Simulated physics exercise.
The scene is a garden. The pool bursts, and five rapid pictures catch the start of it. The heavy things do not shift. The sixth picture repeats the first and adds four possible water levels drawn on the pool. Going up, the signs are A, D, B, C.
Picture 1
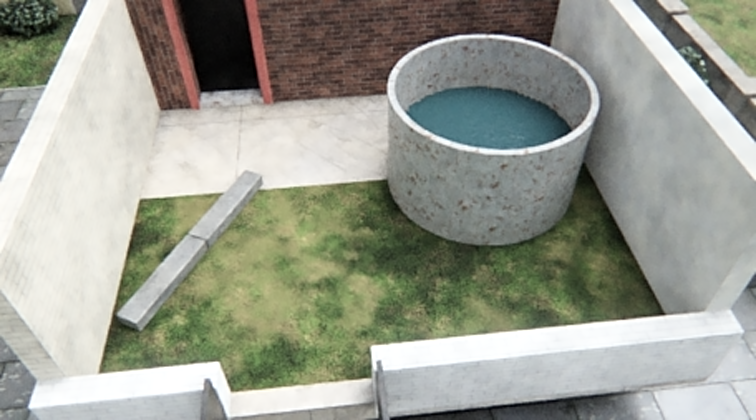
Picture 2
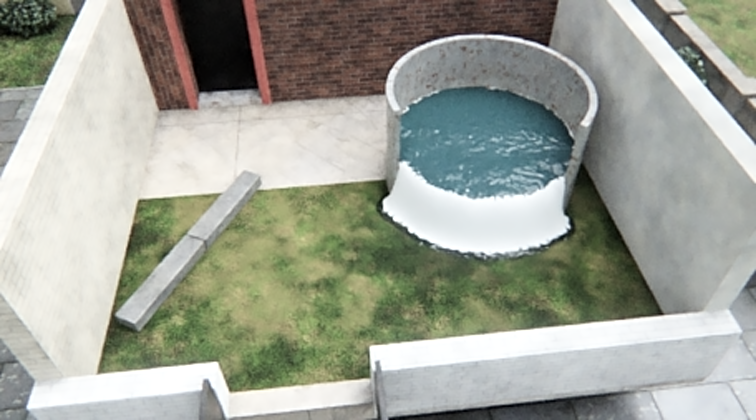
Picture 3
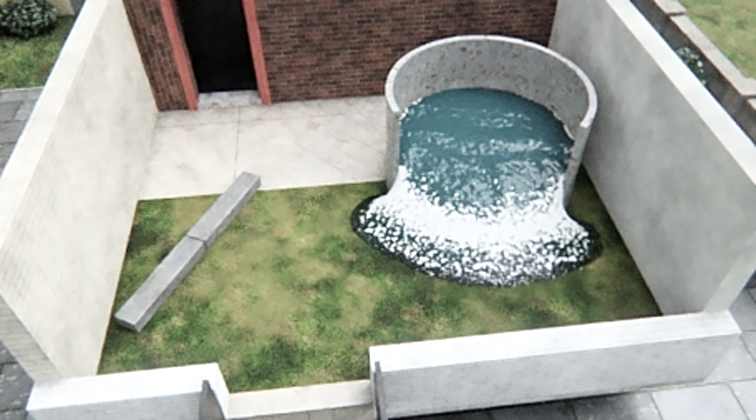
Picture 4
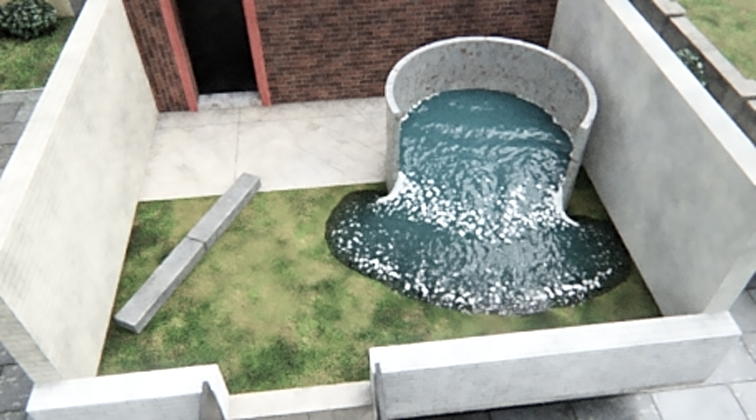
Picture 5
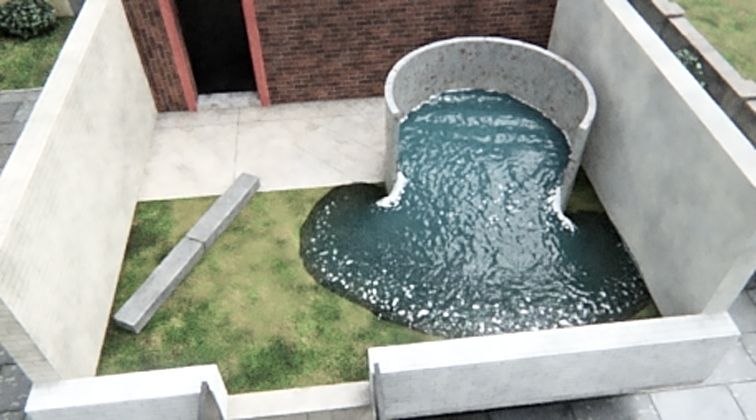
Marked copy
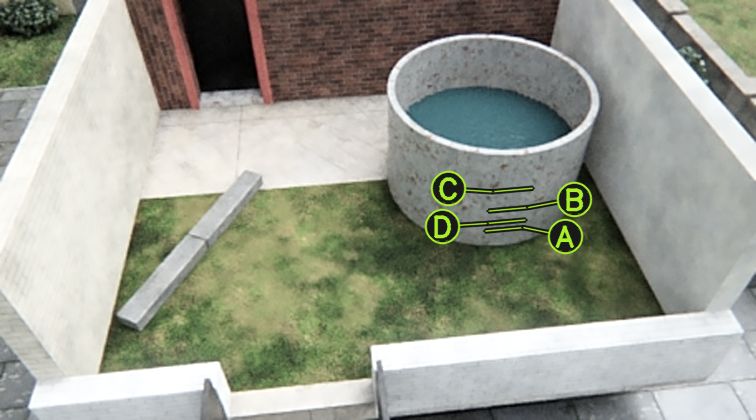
To begin with, a round stone pool of still, blue-green water stands in a walled garden near a brick wall with a red-framed doorway. The front of the pool opens and water pours out in a white, foaming rush. The dark, rippling water then spreads across the grass toward the low front wall.
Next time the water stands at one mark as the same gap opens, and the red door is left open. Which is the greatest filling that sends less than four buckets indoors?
That is level C.
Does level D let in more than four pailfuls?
No, that is safe.
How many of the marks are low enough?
All four.
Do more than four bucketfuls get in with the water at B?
No, not at all.
On the marked copy, A at (504, 229); B at (508, 209); C at (512, 190); D at (506, 221); from the bottom up A, D, B, C.
If A is chosen, nothing gets over.
If B is chosen, nothing gets over.
If C is chosen, a splash gets over, under a bucket.
If D is chosen, nothing gets over.
